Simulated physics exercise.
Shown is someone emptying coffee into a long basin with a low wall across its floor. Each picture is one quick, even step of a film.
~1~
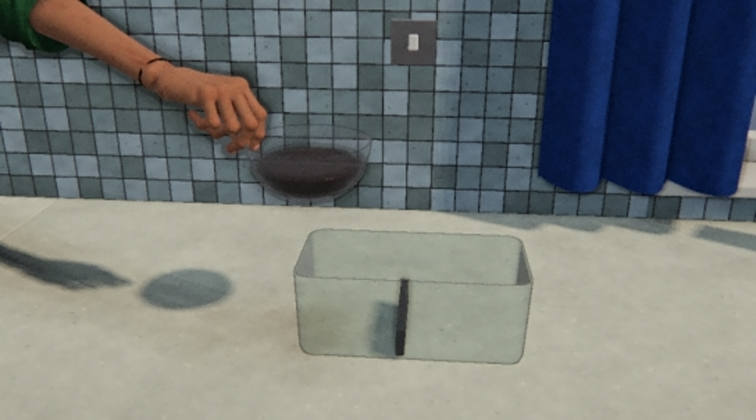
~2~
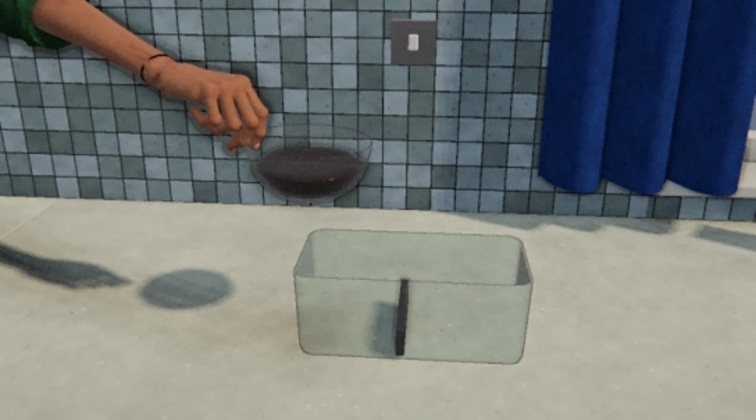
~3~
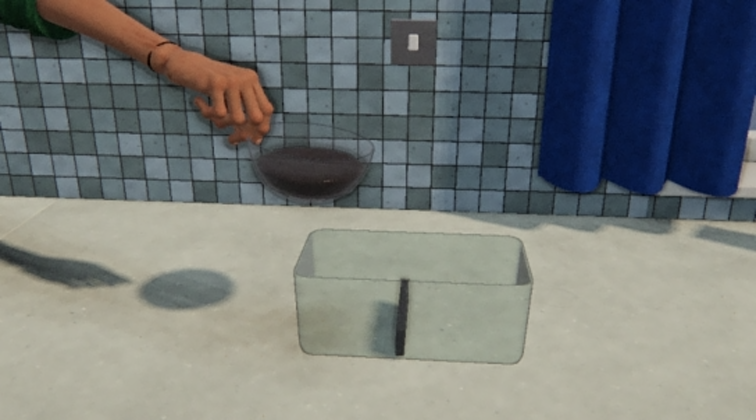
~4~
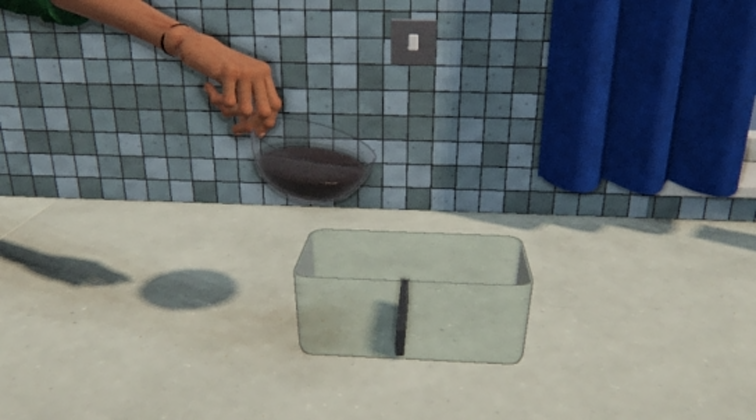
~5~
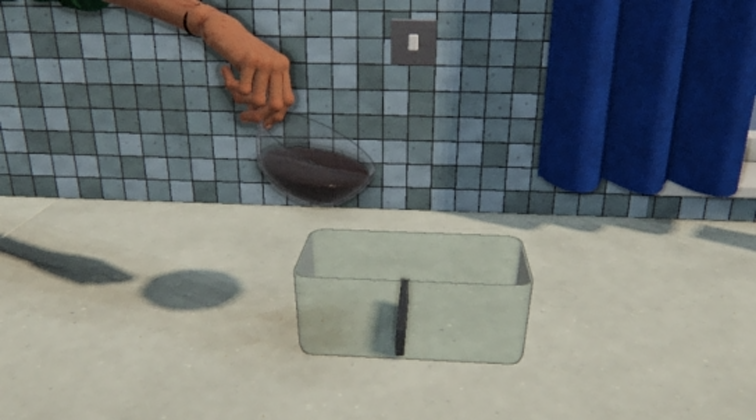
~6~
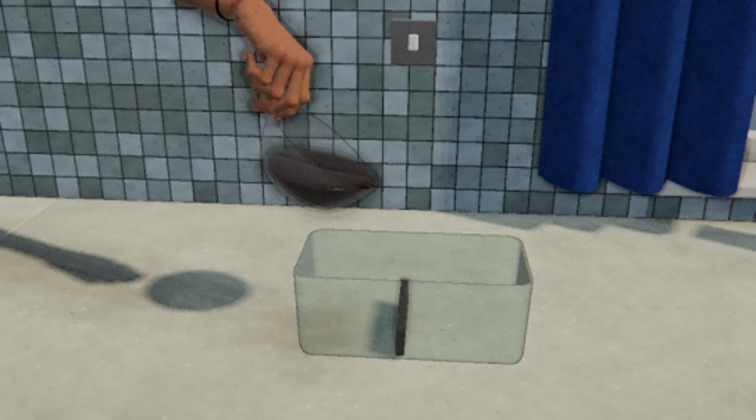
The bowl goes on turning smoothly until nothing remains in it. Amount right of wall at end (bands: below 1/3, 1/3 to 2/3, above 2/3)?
Short of a third.
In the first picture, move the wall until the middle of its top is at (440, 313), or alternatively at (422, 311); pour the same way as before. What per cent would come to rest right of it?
Note: Roughly 25 % in case one, 20 % in case two.
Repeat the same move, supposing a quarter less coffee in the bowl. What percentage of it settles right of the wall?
Some 15 parts in a hundred, give or take.
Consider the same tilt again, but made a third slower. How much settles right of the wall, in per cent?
Around 35 in a hundred.
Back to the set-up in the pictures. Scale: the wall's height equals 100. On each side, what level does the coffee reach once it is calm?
40 per cent for the left part, 10 for the right.
A moment on, the bowl is tipped right over and 1 per cent is still to pour, 69 is left of the wall and 15 right of it.
Next, the bowl is tipped right over and 0 per cent is still to pour, 73 is left of the wall and 19 right of it.
Then the bowl is tipped right over and 0 per cent is still to pour, 71 is left of the wall and 24 right of it.
Later the bowl is tipped right over and 0 per cent is still to pour, 71 is left of the wall and 25 right of it.
Finally, 71 per cent lies left of the wall, 25 right of it and 4 outside.
